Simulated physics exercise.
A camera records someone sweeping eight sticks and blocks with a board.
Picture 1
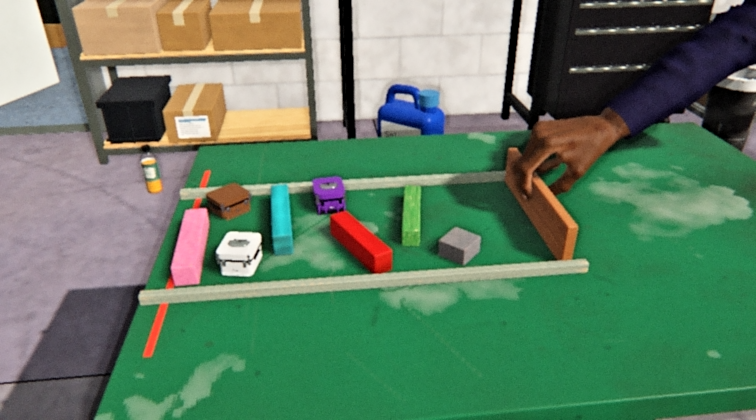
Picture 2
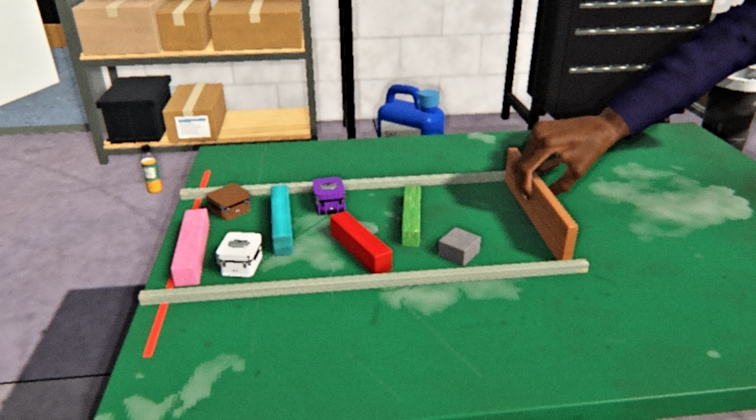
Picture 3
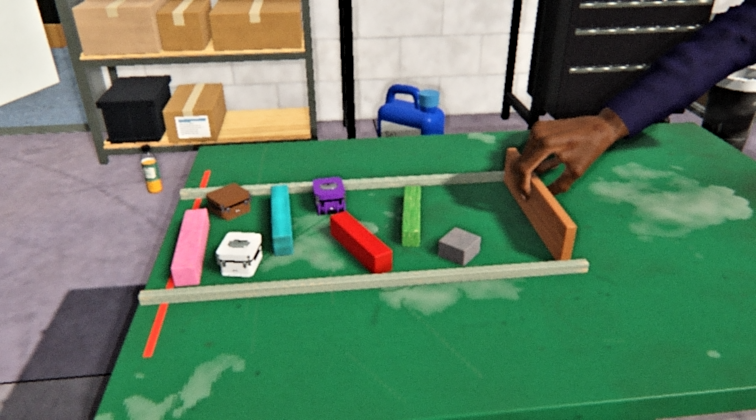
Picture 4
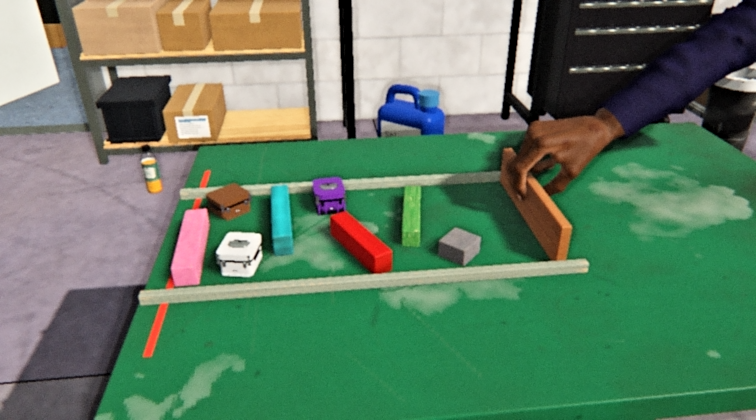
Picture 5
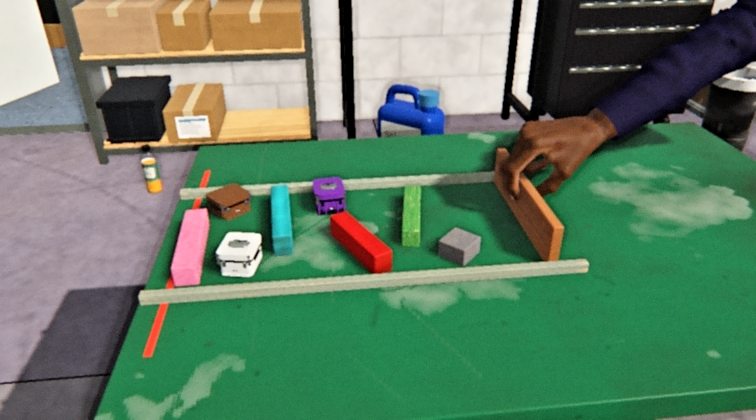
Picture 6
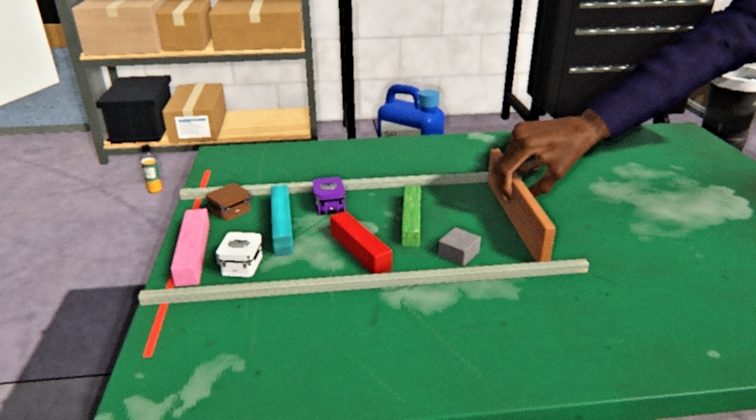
In this clip, a hand holds a brown board upright on a green table and slides it slightly to the left between two rails, while the colourful sticks, small cases and grey block lying between them stay still.
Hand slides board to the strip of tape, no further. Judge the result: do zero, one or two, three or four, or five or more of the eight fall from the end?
A lot - five plus.
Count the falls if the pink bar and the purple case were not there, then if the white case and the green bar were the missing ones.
The number is 4 for the first case and 4 for the second.
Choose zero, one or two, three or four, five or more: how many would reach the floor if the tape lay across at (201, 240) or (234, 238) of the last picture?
First place: At least five; second place: One to two.
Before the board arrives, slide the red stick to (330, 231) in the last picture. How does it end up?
Then it falls.
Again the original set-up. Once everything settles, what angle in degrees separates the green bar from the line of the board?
About 0 degrees.
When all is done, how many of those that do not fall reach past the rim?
1 is the number.
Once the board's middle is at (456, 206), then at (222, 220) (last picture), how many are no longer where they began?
That makes 1 at the first spot and 8 at the second.
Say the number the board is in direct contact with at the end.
2 in contact.
Soon after, none off yet; pink bar at rest near (192, 245); brown case at rest near (229, 203); white case at rest near (241, 255).
At rest, the number that fall off is five or more; fallen, red stick, purple case, turquoise stick, white case, brown case and pink bar.
